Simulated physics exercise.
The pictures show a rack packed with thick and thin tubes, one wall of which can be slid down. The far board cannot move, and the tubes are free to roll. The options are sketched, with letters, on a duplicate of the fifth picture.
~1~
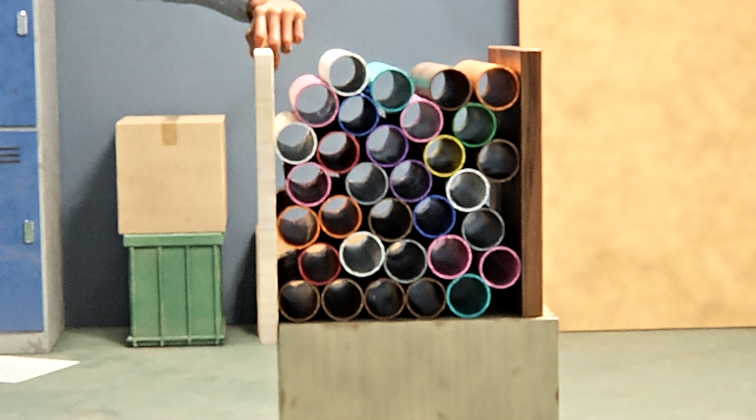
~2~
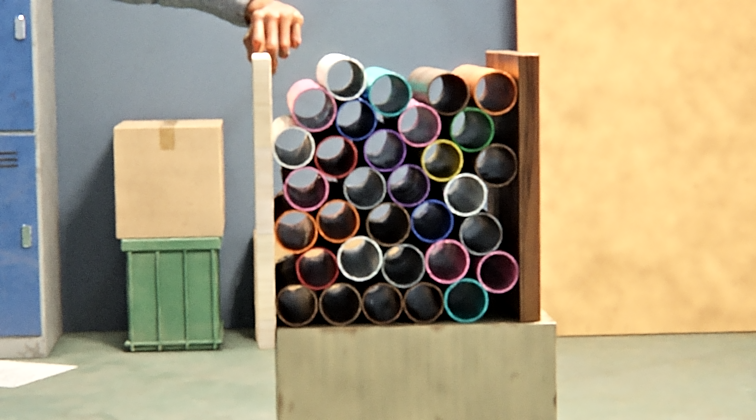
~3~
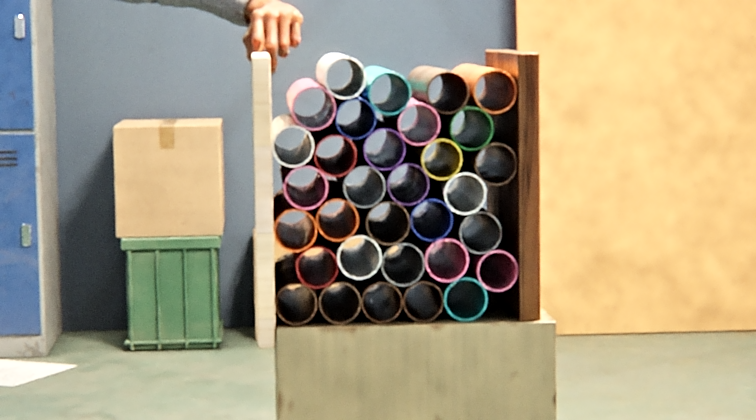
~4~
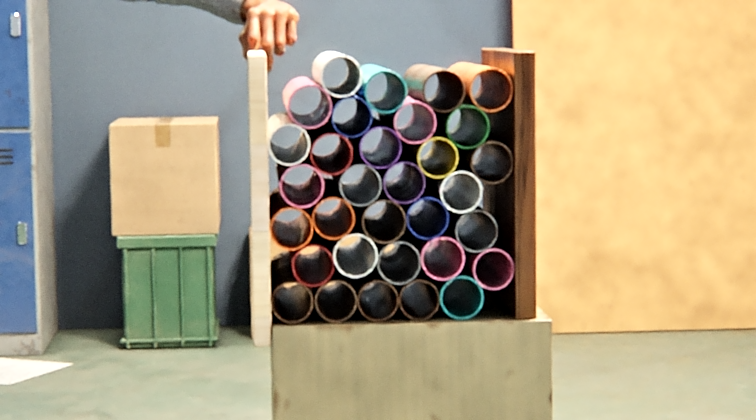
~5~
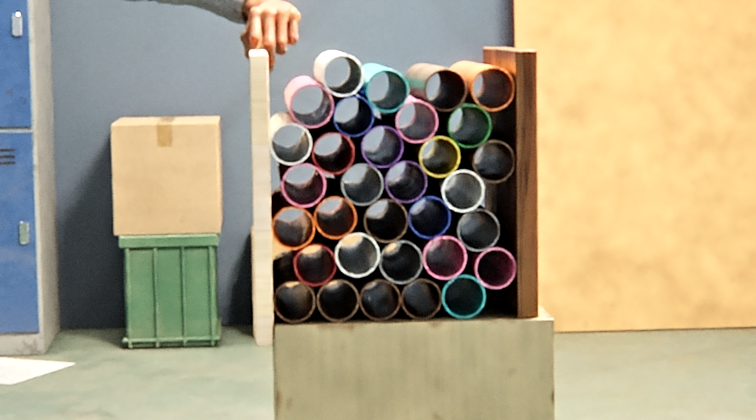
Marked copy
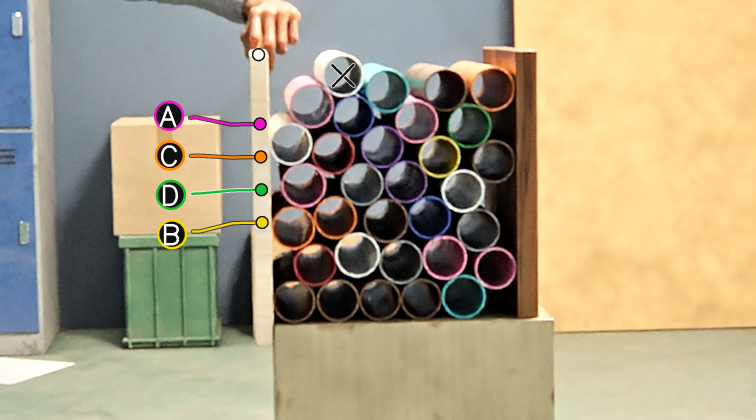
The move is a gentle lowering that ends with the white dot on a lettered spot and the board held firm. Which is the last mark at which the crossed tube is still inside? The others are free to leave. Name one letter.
At most to C.
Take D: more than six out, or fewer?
Fewer than six.
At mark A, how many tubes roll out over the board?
With A, none.
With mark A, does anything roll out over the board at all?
At A: No.
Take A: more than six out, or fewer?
At A, fewer than six.
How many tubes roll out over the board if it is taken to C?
At C the number is none.
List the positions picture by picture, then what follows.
In the first frame, a brown tube (450, 89); side board (265, 185); a brown tube (298, 301).
In the second frame, a brown tube (296, 305); a red tube (317, 268).
In the third frame, a grey tube (481, 233); a white tube (465, 193).
In the fourth frame, a red tube (331, 154); a pink tube (415, 123).
In the fifth frame, a brown tube (446, 90); side board (261, 186); a brown tube (294, 302).
On the marked copy, A at (260, 124); B at (262, 223); C at (260, 157); D at (261, 190); the cross at (343, 76); the white dot at (258, 55).
Taking C. A third of the way, top of the board (269, 105).
Two thirds of the way, top of the board (270, 156).
When it is over, top of the board (270, 156), none out over the board, the crossed one still inside.
As for the rest, A keeps the crossed one inside; B lets the crossed one out; D lets the crossed one out.
